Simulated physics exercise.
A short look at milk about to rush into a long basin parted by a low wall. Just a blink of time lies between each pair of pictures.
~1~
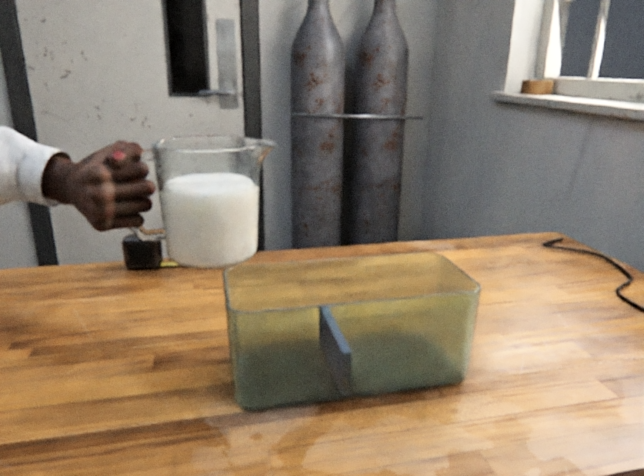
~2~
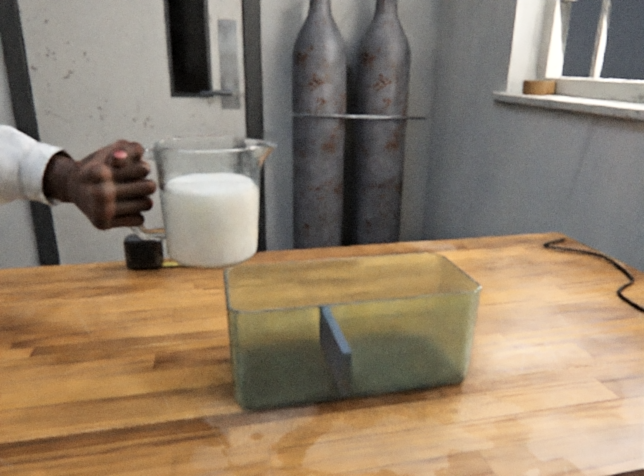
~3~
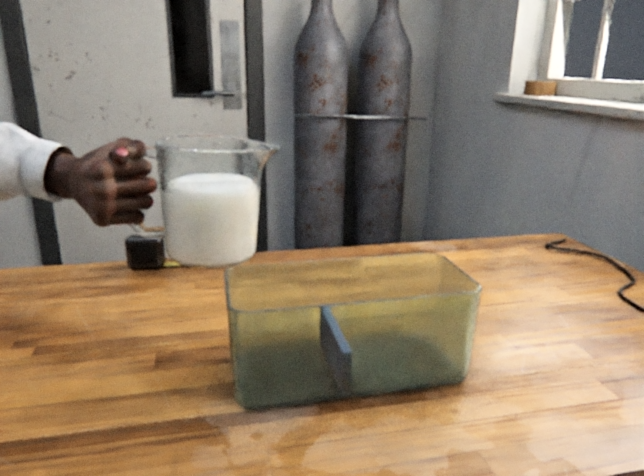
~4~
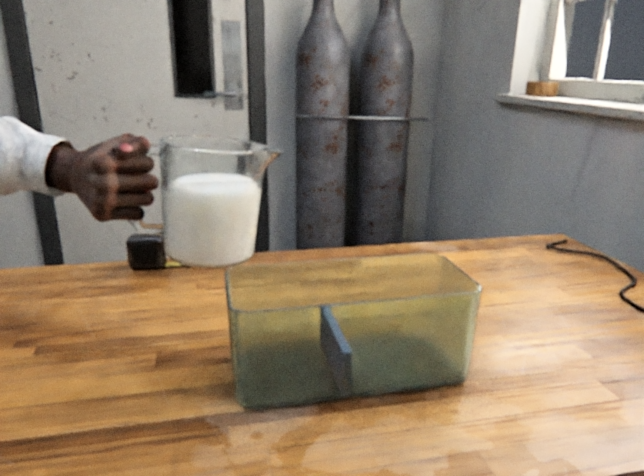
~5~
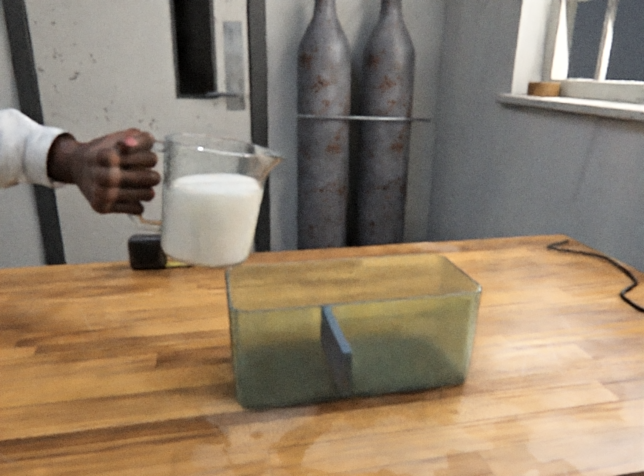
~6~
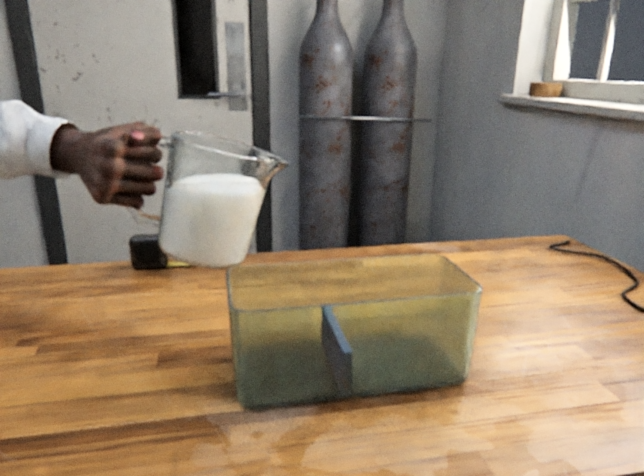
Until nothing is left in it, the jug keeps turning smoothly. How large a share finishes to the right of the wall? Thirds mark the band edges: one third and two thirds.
I would say less than a third ends up on that side.
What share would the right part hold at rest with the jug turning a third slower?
Close to 20 in a hundred.
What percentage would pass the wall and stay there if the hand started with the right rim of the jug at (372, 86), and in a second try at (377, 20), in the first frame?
In order, some 90 and 65 percent.
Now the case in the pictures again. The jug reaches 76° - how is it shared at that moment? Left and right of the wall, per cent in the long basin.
Left part close to 5 in a hundred, right part close to 0.
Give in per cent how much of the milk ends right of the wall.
5 in a hundred.
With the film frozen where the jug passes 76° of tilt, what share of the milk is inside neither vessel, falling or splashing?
Airborne fraction: Approx. 15 %.
A moment on, the jug is tipped on its side and 84 per cent is still to pour, 3 is left of the wall and 0 right of it.
Next, the jug is tipped right over and 18 per cent is still to pour, 66 is left of the wall and 6 right of it.
Then the jug is tipped right over and 0 per cent is still to pour, 91 is left of the wall and 6 right of it.
Later the jug is tipped right over and 0 per cent is still to pour, 91 is left of the wall and 7 right of it.
Finally, 91 per cent lies left of the wall, 7 right of it and 2 outside.
